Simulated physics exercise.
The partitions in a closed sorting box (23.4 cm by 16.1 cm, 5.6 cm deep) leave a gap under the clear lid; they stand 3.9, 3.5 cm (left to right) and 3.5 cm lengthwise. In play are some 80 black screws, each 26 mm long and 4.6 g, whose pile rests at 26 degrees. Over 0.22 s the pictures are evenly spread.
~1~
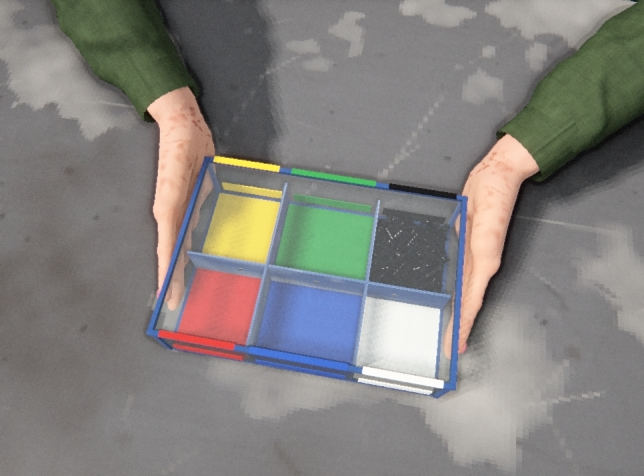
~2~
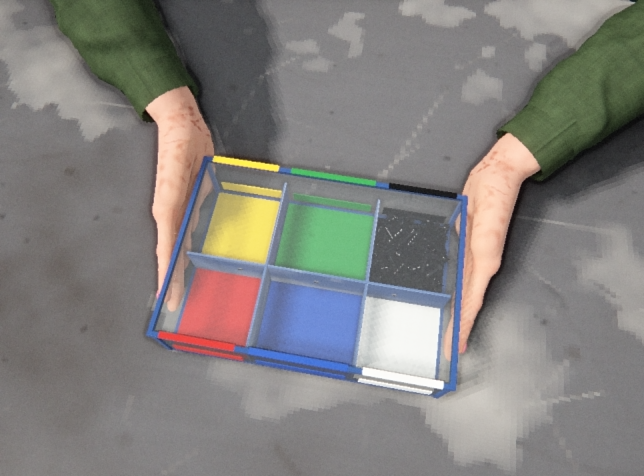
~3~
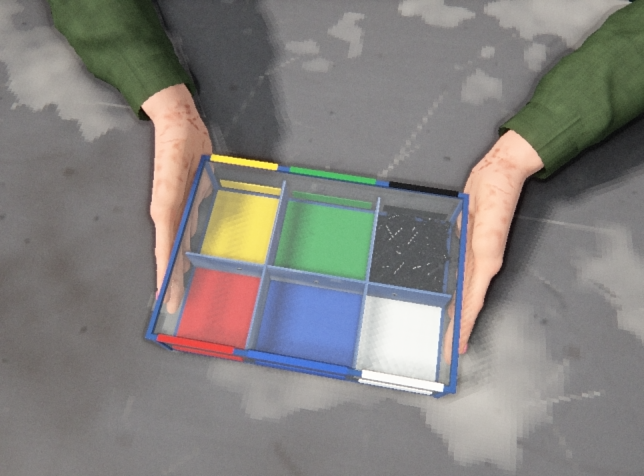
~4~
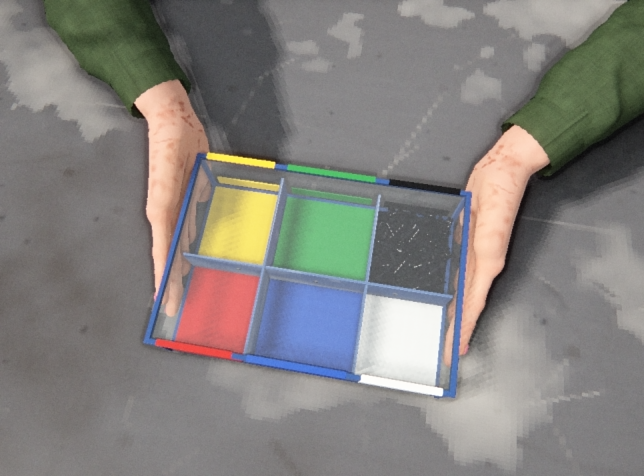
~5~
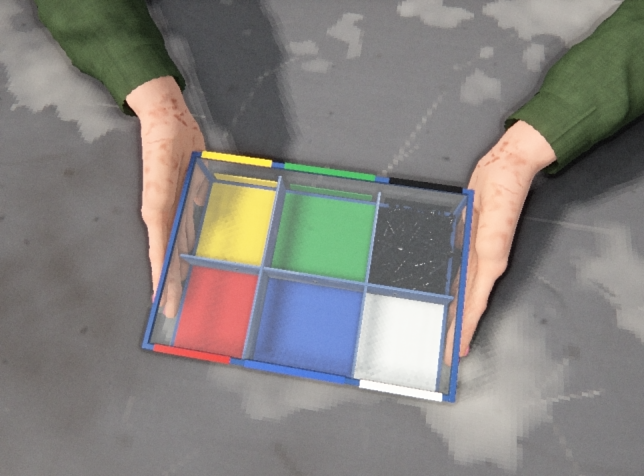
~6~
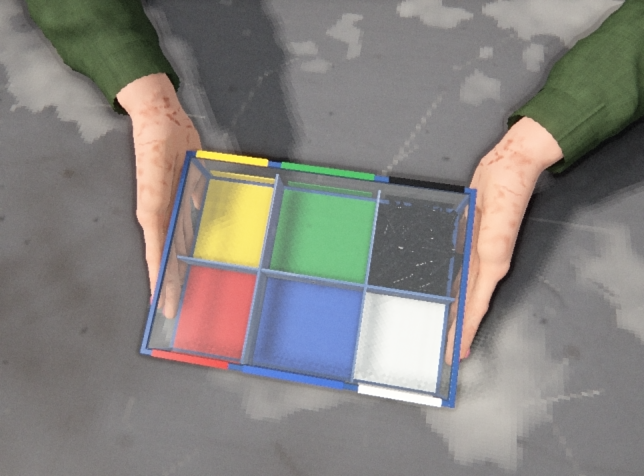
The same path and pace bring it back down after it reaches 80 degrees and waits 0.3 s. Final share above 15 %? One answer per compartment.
Red: Below or equal, blue: Below or equal, green: Below or equal, yellow: Below or equal, white: Above, black: Above.
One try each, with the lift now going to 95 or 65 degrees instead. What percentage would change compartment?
Try one gives around 60 %, try two around 10 %.
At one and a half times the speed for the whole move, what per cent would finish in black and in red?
Black = 70 per cent, red = 0 per cent.
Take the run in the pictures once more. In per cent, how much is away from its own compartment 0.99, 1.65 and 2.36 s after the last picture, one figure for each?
First 25, next 40, last 40.
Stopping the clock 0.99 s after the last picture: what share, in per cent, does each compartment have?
Shares - red: 0; blue: 0; green: 0; yellow: 0; white: 25; black: 75.
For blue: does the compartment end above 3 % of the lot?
Blue compartment - above it.
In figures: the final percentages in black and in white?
The black one gets 60 per cent and the white one 35 per cent.
Then, 0.99 s after the last picture, tilt 80 degrees; white 25 %, black 75 %.
Then, 1.65 s after the last picture, tilt 42 degrees; blue 5 %, white 35 %, black 60 %.
Then, 2.36 s after the last picture, tilt 0 degrees; blue 5 %, white 35 %, black 60 %.
In the end, red 0 %, blue 5 %, green 0 %, yellow 0 %, white 35 %, black 60 %.
